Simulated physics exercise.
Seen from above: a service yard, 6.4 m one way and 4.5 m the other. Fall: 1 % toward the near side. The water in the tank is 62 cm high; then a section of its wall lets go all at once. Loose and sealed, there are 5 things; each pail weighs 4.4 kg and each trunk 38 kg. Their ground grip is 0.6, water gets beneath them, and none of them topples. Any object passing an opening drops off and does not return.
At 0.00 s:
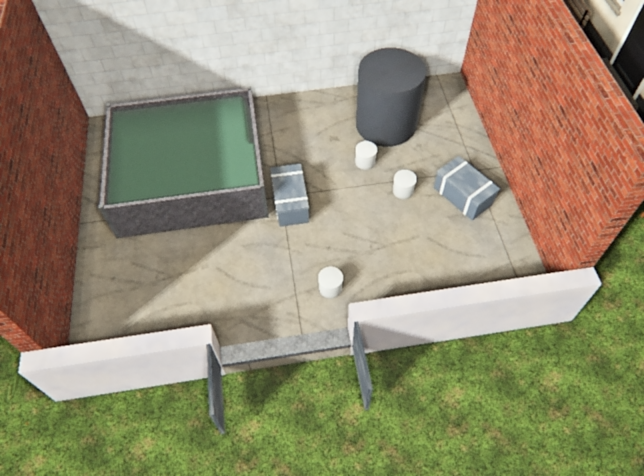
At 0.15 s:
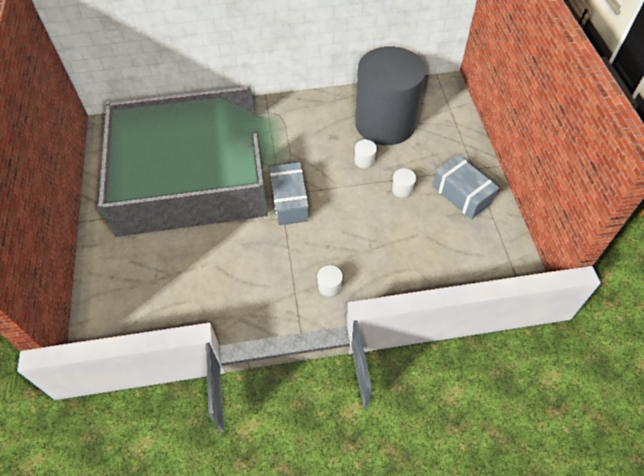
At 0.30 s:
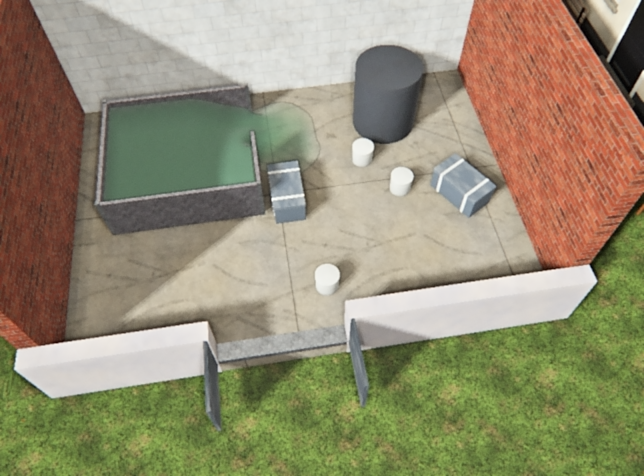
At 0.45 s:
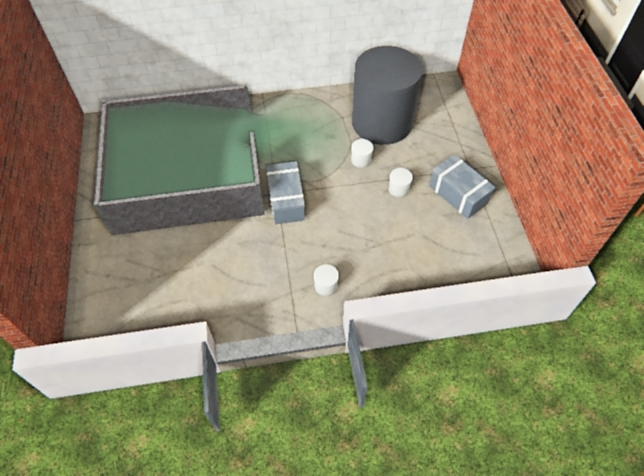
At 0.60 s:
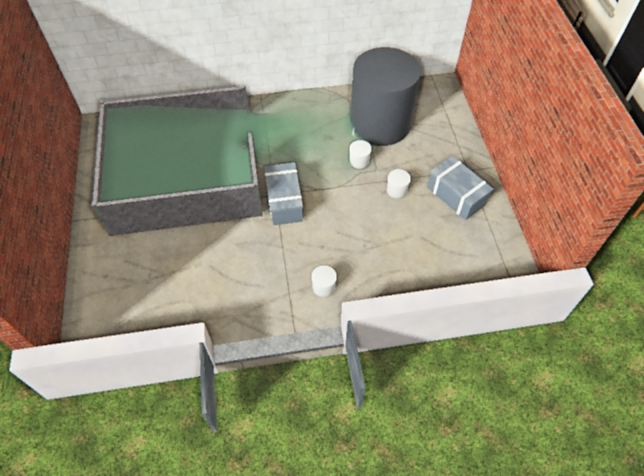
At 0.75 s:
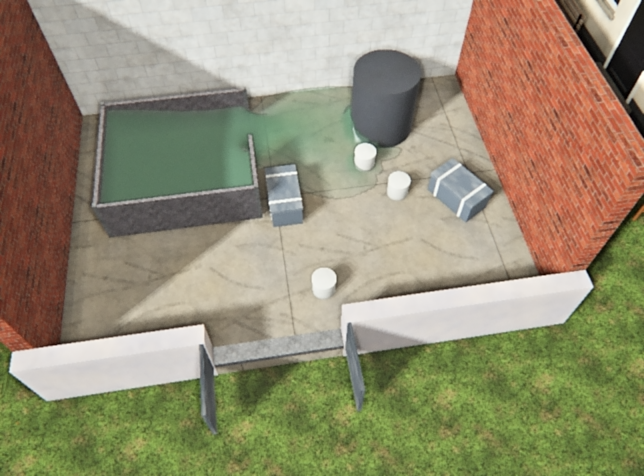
In a walled service yard seen from above, greenish water fills a raised tank at the left while pails, trunks and a dark cylinder stand still. Water pours through a gap in the tank's right side and spreads across the paving to the cylinder, where the nearest white pail shifts slightly.
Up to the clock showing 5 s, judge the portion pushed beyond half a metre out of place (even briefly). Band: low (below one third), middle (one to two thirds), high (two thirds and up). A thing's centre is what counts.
Middle.
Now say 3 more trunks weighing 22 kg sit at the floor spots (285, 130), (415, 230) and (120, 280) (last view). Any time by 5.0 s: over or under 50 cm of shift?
The first comes out beyond the limit, the second beyond the limit, the third within the limit.
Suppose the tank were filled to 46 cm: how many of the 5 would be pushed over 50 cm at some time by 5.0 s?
The count would be 2.
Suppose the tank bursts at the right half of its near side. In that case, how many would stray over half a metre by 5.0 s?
1.
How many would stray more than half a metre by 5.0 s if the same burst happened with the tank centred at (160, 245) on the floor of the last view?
That gives 4 of them.
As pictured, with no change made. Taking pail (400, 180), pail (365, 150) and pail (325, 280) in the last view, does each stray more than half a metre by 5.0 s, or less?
First exceeding it, second exceeding it, third falling below it.
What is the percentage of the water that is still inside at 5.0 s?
Still held: Near 100 %.
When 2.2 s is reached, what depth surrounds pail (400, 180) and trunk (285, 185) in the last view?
I'd estimate 4 cm for the first and 0 cm for the second.
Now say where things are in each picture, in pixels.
In the first picture, a pail at (366, 149) rests on the ground; a trunk at (289, 187), on the bottom; 3.9 m2 under water; 0 of 5 have shifted.
In the second picture, a pail at (366, 148), on the bottom; a trunk at (288, 185) rests on the ground; water covers 4.5 m2; 0 of 5 have shifted.
In the third picture, a pail at (363, 146), on the bottom; a trunk at (286, 184) rests on the ground; water covers 5.2 m2; 0 of 5 have shifted.
In the fourth picture, a pail at (362, 147) rests on the ground; a trunk at (285, 184), on the bottom; 6.3 m2 under water; 0 of 5 have shifted.
In the fifth picture, a pail at (360, 148) rests on the ground; a trunk at (283, 185), on the bottom; 7.1 m2 under water; 0 of 5 have shifted.
In the sixth picture, a pail at (366, 151), on the bottom, 7 cm from its start; a trunk at (283, 187) rests on the ground; 7.6 m2 under water; 1 of 5 have shifted.
After 1.1 s 1 of 5 are over 50 cm from their spots; 0 afloat.
After 2.2 s 2 of 5 are over 50 cm from their spots; 0 afloat.
After 3.5 s 3 of 5 are over 50 cm from their spots; 3 afloat.
After 5.0 s 3 of 5 are over 50 cm from their spots, and 3 have been at some point; 3 afloat.
